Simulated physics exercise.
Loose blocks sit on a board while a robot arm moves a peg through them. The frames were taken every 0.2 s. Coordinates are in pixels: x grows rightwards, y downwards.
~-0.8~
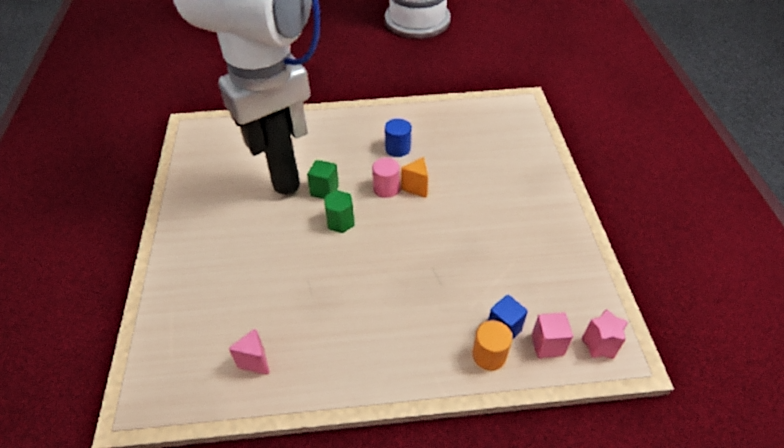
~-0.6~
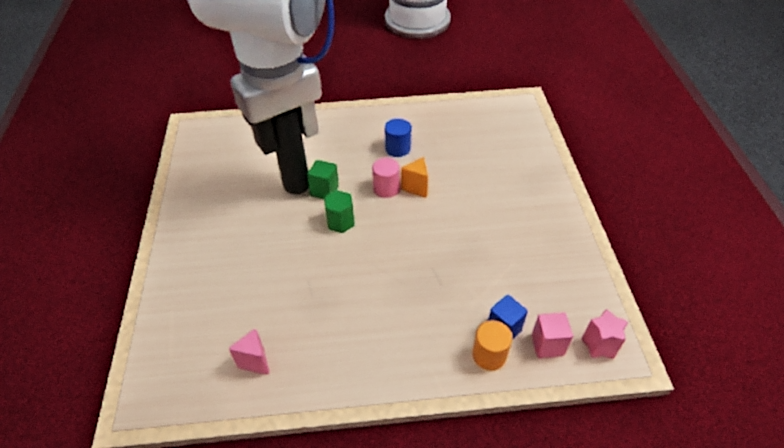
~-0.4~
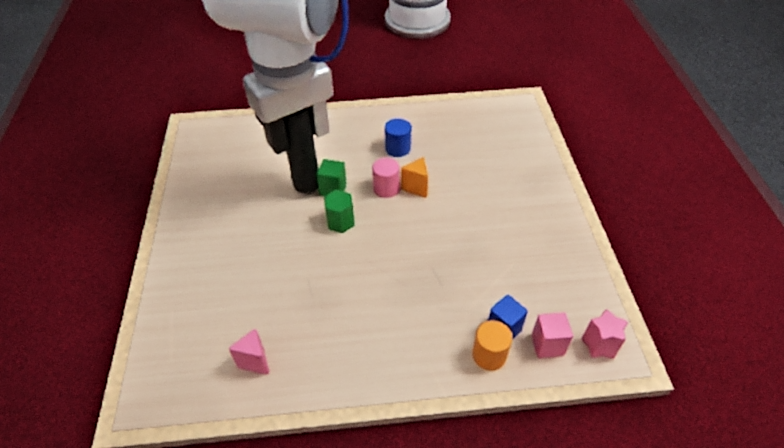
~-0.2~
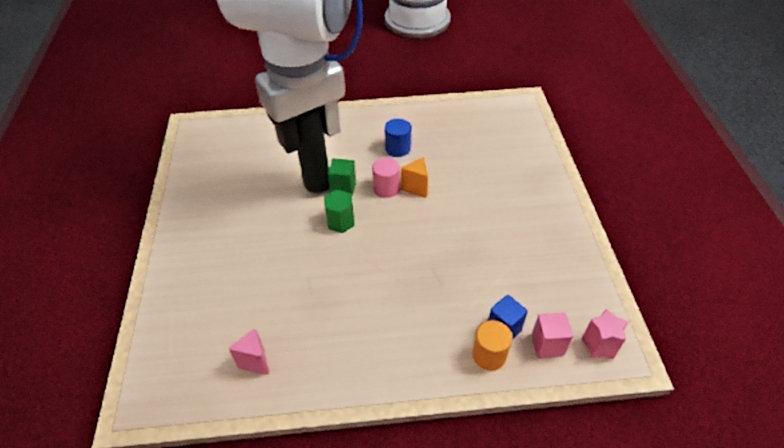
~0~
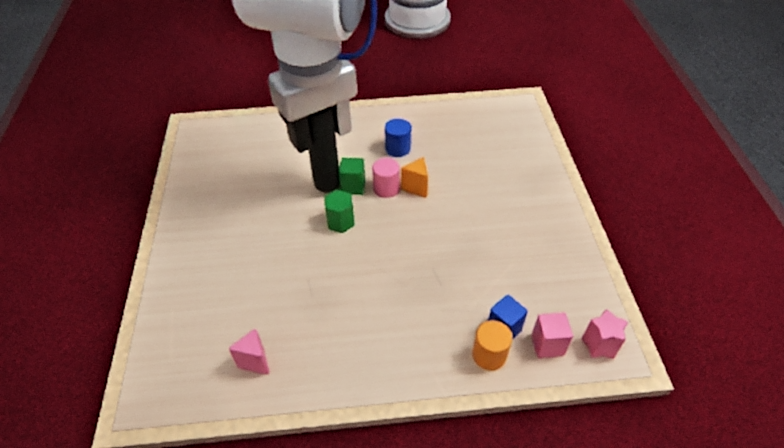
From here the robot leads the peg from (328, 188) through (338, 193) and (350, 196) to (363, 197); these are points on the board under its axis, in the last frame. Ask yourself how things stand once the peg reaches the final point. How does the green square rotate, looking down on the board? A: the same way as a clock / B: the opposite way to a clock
(B)
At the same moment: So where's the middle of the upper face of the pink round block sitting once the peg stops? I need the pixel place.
It ends at (410, 163).
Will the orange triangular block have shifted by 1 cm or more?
I believe so.
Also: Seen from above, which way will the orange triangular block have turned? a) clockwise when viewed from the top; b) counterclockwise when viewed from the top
a - clockwise when viewed from the top.
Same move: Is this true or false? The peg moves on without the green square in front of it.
The statement is incorrect.
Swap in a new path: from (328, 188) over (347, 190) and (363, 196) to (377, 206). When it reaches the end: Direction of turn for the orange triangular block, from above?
If we look at it from overhead, the orange triangular block pivots clockwise.
What follows on the original path. Halfway along, peg (343, 190); green square (367, 168), turned 25° anticlockwise; pink round block (393, 166); orange triangular block (424, 166).
At the end, peg (363, 192); green hexagon unmoved; green square (387, 171), turned 20° anticlockwise; pink round block (410, 163); orange triangular block (434, 163), turned 55° clockwise.
